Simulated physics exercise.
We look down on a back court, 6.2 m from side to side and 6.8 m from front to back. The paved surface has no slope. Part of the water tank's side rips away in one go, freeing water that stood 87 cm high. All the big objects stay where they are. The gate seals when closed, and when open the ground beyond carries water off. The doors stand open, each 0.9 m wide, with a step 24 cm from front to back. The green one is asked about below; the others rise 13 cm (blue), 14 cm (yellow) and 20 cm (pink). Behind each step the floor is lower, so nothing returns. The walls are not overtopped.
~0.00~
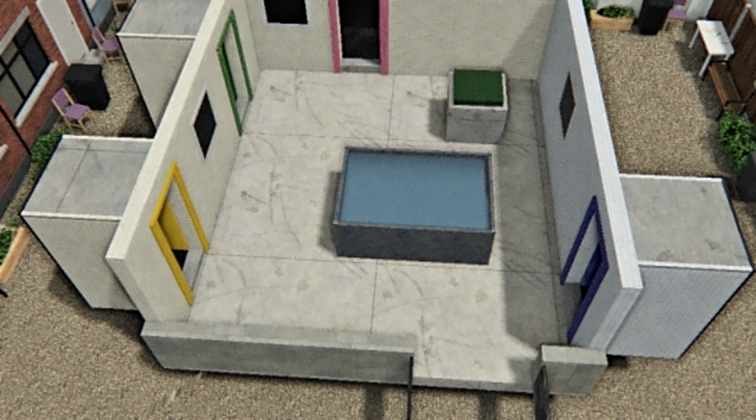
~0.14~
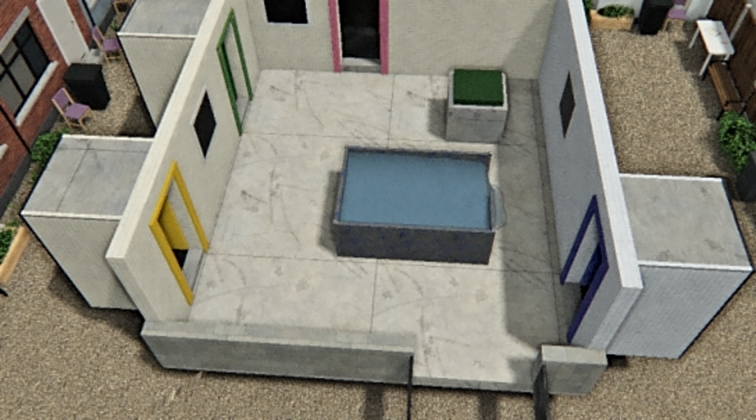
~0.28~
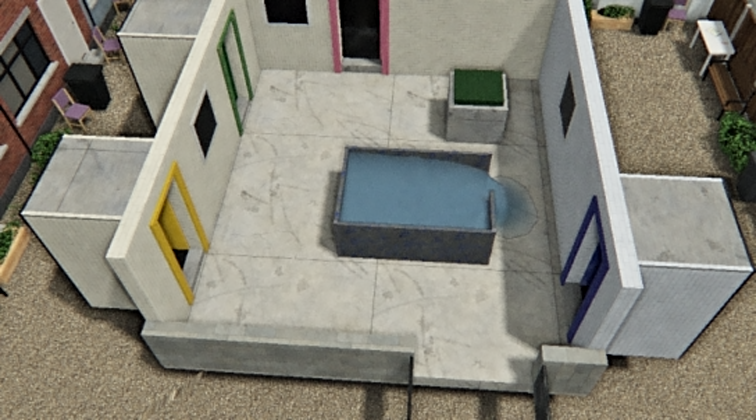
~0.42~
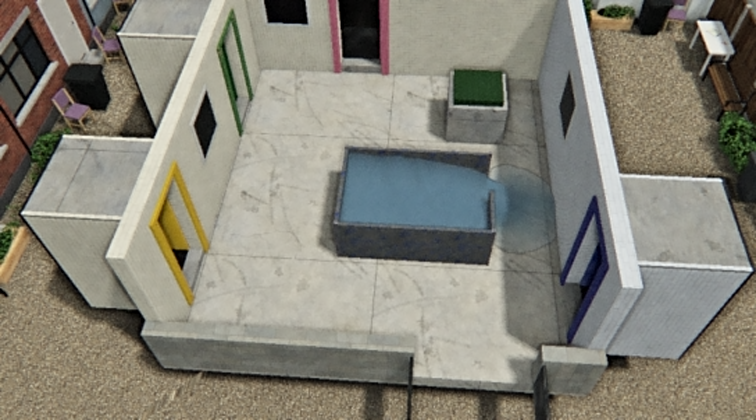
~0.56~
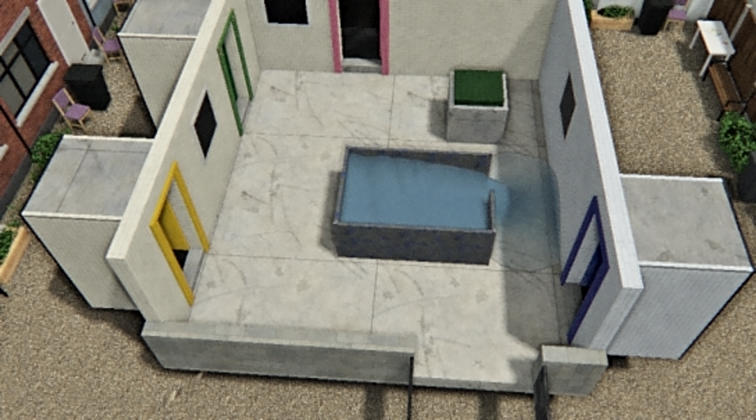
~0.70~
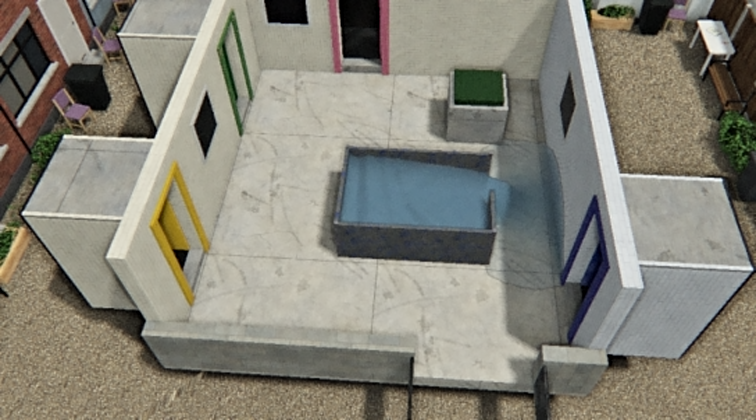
Paved back court with coloured doorways, water pouring from the right side of a dark tank and spreading across the pale floor.
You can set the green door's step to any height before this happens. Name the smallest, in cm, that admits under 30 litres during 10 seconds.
Close to 11 cm is just enough.
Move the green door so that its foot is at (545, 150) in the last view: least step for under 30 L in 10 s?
About 19 cm.
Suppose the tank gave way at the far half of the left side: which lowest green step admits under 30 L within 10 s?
Some 14.5 cm.
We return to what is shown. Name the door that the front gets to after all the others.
It is the yellow one.
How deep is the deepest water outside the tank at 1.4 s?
Up to some 59 cm.
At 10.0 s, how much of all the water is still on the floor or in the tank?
Roughly 78 in a hundred.
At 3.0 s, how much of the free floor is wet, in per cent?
About 40 per cent.
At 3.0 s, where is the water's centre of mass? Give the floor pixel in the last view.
Around (461, 201).
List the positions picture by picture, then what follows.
In the first picture, the water tank at (416, 190) is whole and still, 87 cm deep; the green door at (236, 79) is dry.
In the second picture, water pours out at (485, 194) and has run 0.3 m, to (502, 221); about 10 cm deep outside, 87 cm at the back.
In the third picture, water pours out at (485, 196) and has run 0.9 m, to (532, 220); about 12 cm deep outside, 87 cm at the back.
In the fourth picture, water pours out at (485, 197) and has run 1.3 m, to (552, 191); about 9 cm deep outside, 87 cm at the back.
In the fifth picture, the gap is at (485, 197), the front 1.5 m out at (549, 165); the back of the water tank holds 86 cm.
In the sixth picture, water pours out at (485, 197) and has run 1.8 m, to (546, 145); about 7 cm deep outside, 79 cm at the back; 5.2 m in a straight line remain to the green door at (237, 79).
After 1.4 s water covers 15 % of the floor, deepest (59 cm) near (550, 206); it has not reached the green door.
After 3.0 s water covers 40 % of the floor, deepest (40 cm) near (529, 100); it has not reached the green door.
After 10.0 s water covers 95 % of the floor, deepest (14 cm) near (537, 89); 10 cm at the green door, 17 litres in over its 12 cm step.
At the green door as built, the water arrived by 4.2 s and peaked near 19 cm at 5.0 s.
Run again over the same 10 s with other heights there, 58 litres in over 9 cm, 14 litres over 12.5 cm. The limit of 30 litres is kept from about 11 cm up.
